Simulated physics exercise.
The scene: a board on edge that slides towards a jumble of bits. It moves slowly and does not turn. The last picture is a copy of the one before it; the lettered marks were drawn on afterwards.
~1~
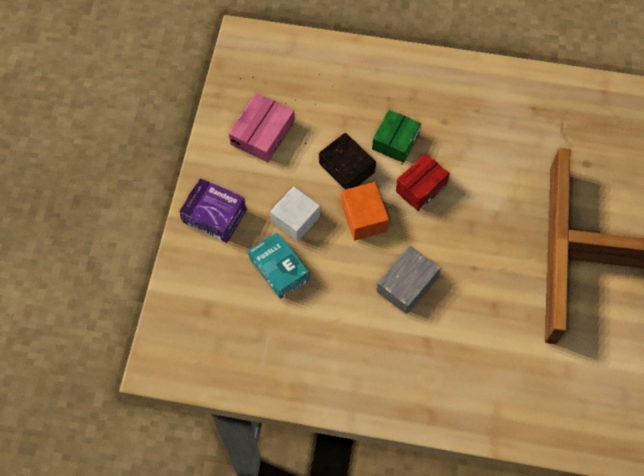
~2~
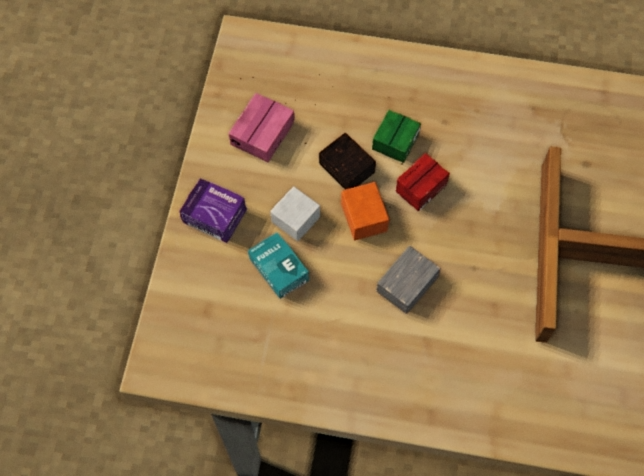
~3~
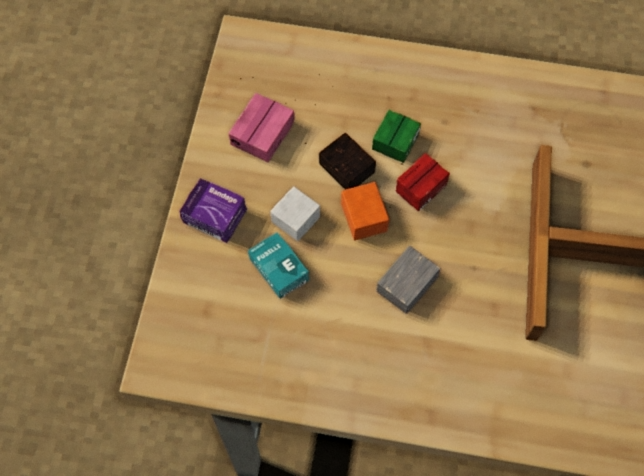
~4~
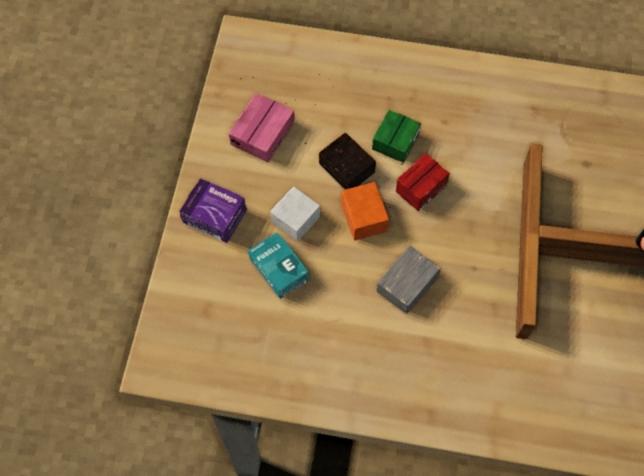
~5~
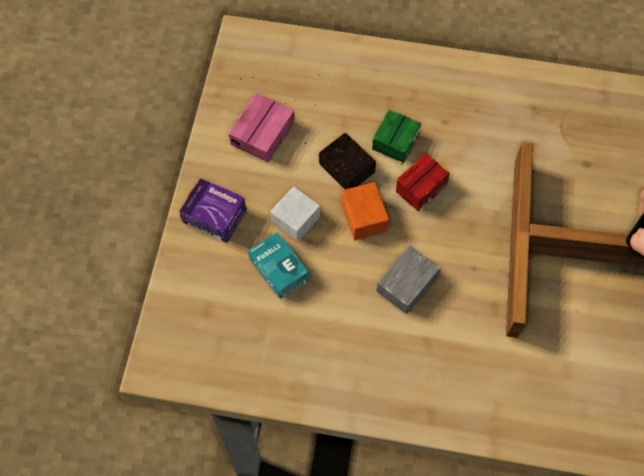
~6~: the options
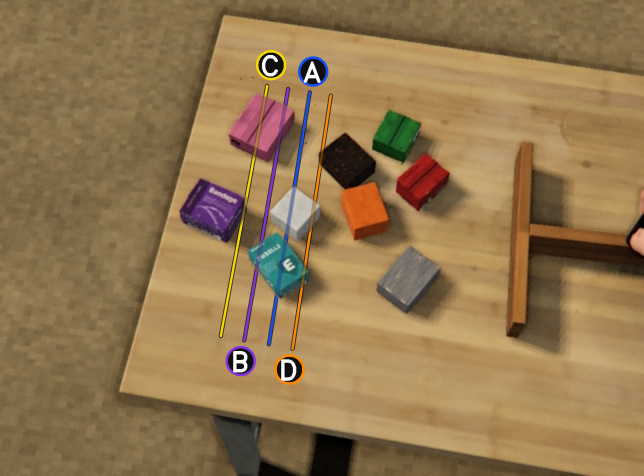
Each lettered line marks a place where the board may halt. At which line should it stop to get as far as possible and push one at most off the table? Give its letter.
No second one falls up to C.
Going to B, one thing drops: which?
It is the purple box.
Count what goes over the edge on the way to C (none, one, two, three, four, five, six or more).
One.
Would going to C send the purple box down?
Yes.
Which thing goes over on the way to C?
The purple box goes over.
On the marked copy, A at (291, 210); B at (268, 206); C at (246, 203); D at (313, 214).
With C. Early on, board (422, 212); grey block (388, 281); red box (399, 183).
Further on, board (323, 196); purple box (206, 210); pink box (247, 121).
At the end, board (248, 184); purple box over the edge; white block (182, 196); one fallen.
As for the rest, A is within the limit but short; B is within the limit but short; D is within the limit but short.
